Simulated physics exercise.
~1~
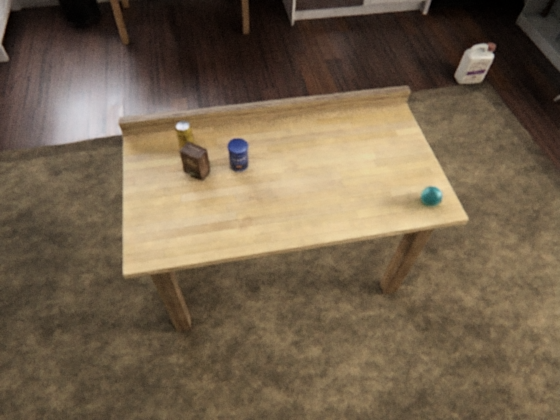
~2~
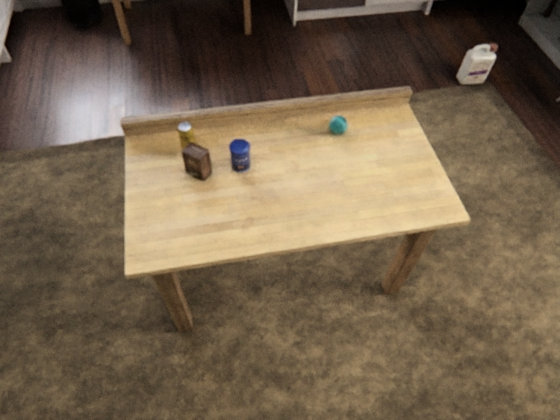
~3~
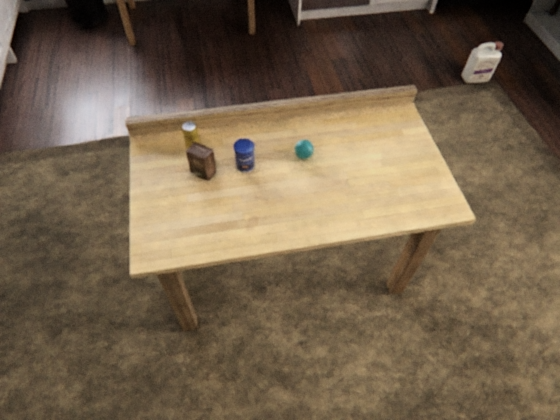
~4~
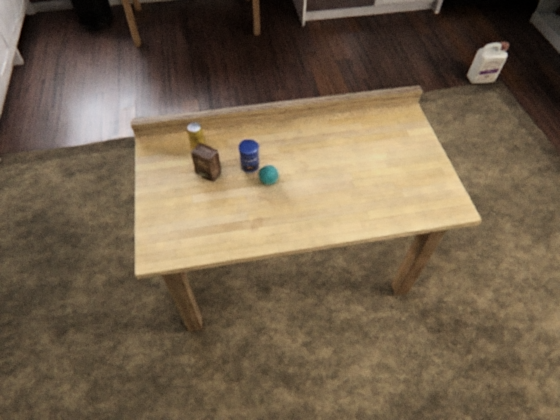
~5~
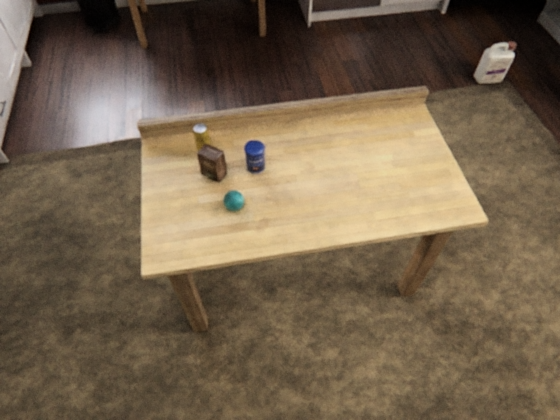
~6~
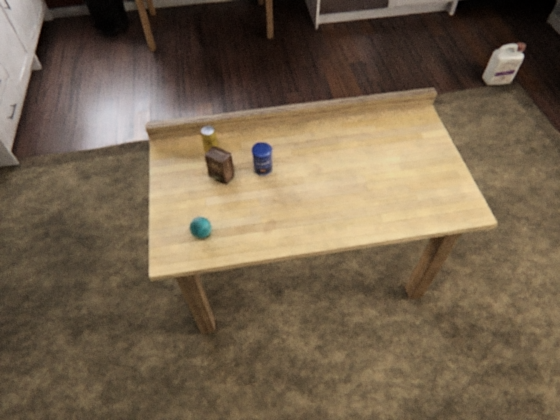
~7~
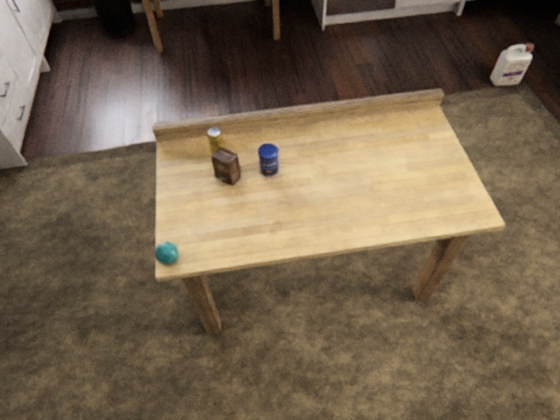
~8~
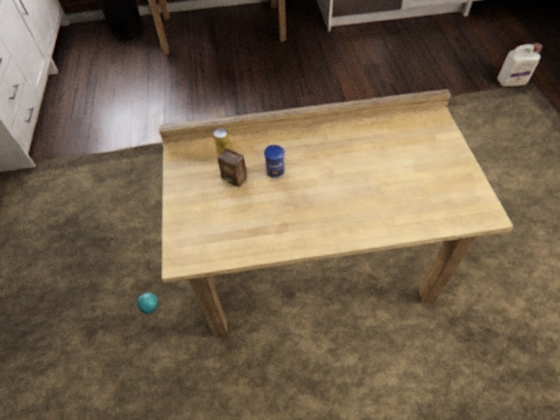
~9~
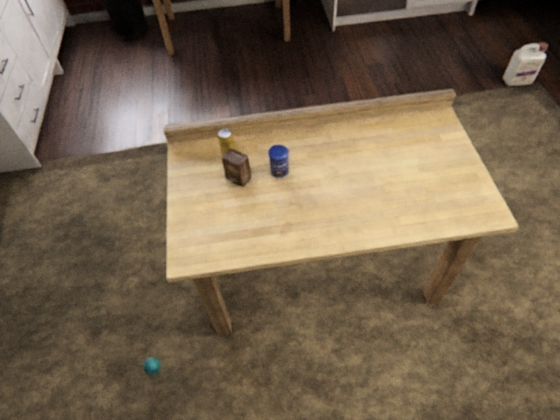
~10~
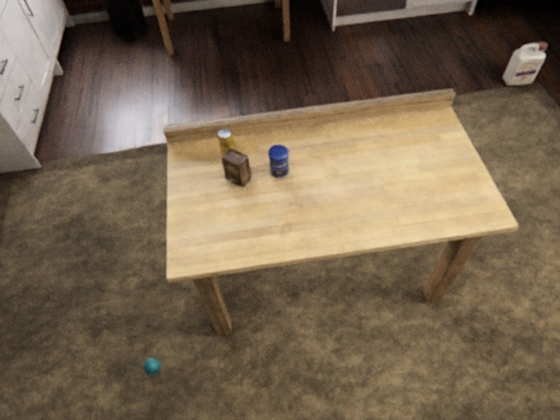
A small turquoise ball sits near the right end of a pale wooden table, seen from above in a room with a brown carpet and dark wood floor. Toward the table's back left stand a yellow can, a brown packet and a blue tin, and a white jug rests on the floor at upper right. The ball moves to the raised back edge, then heads left and toward the front, passing in front of the tin and packet without disturbing them. It drops off the front left corner and ends up still on the carpet, while the three items remain standing.
